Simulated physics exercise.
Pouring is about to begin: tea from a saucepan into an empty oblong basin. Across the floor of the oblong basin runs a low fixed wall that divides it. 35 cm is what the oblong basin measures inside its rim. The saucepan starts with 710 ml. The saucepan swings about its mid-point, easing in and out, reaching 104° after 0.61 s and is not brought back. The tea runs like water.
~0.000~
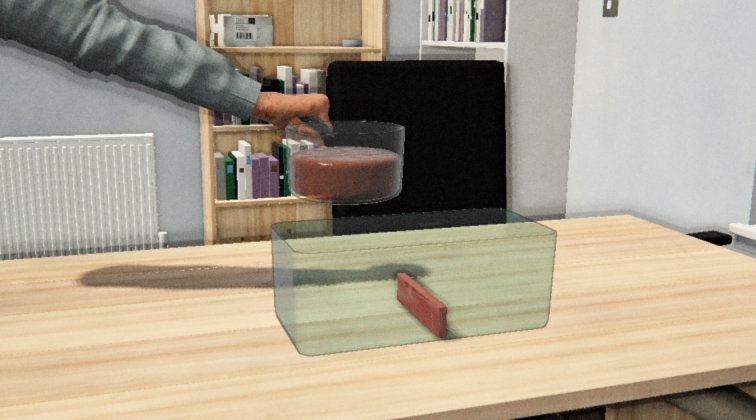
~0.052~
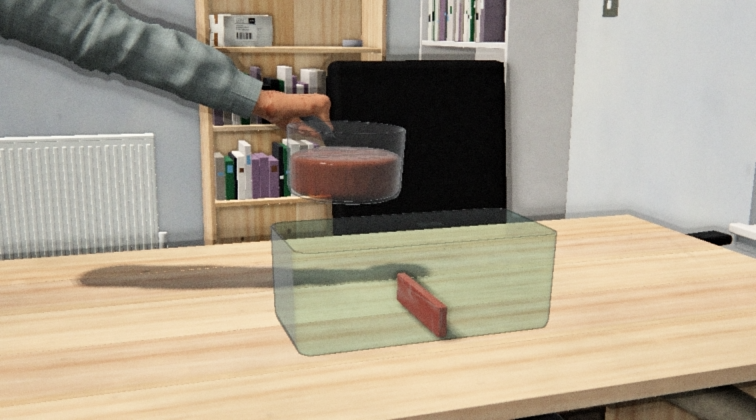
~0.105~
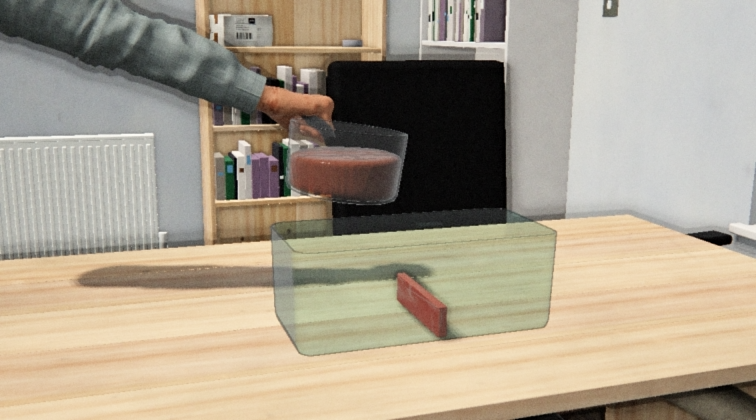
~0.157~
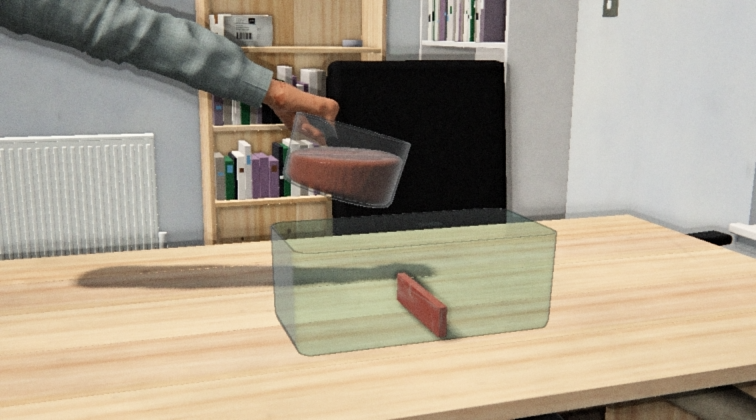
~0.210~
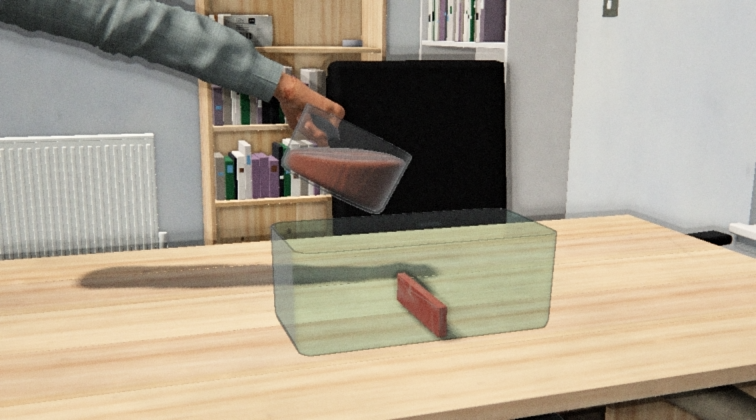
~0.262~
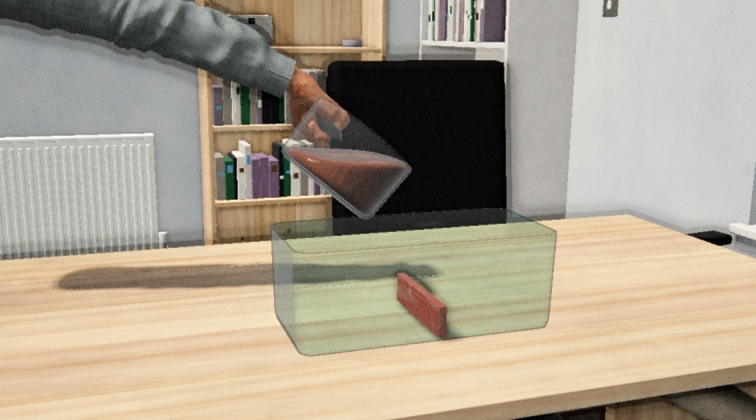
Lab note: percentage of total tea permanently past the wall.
Approx. 49 %.
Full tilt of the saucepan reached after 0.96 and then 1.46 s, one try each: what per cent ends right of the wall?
In order, 60 and 70 per cent.
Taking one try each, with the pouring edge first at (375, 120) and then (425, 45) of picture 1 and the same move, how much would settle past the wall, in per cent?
15 then 85 %.
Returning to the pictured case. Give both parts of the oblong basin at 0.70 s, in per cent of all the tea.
Near 34 on the left, 52 on the right.
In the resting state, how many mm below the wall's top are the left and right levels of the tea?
Left: Roughly 28 mm; right: Roughly 26 mm.
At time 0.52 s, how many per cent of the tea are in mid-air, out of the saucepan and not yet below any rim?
I'd say close to 24 per cent.
By 0.52 s the tilt is 98° and 32 per cent is still to pour, 15 is left of the wall and 28 right of it.
By 0.70 s the tilt is 104° and 9 per cent is still to pour, 35 is left of the wall and 53 right of it.
By 0.90 s the tilt is 104° and 1 per cent is still to pour, 48 is left of the wall and 49 right of it.
By 1.11 s the tilt is 104° and 0 per cent is still to pour, 50 is left of the wall and 49 right of it.
At rest 50 per cent lies left of the wall, 49 right of it and 0 outside.
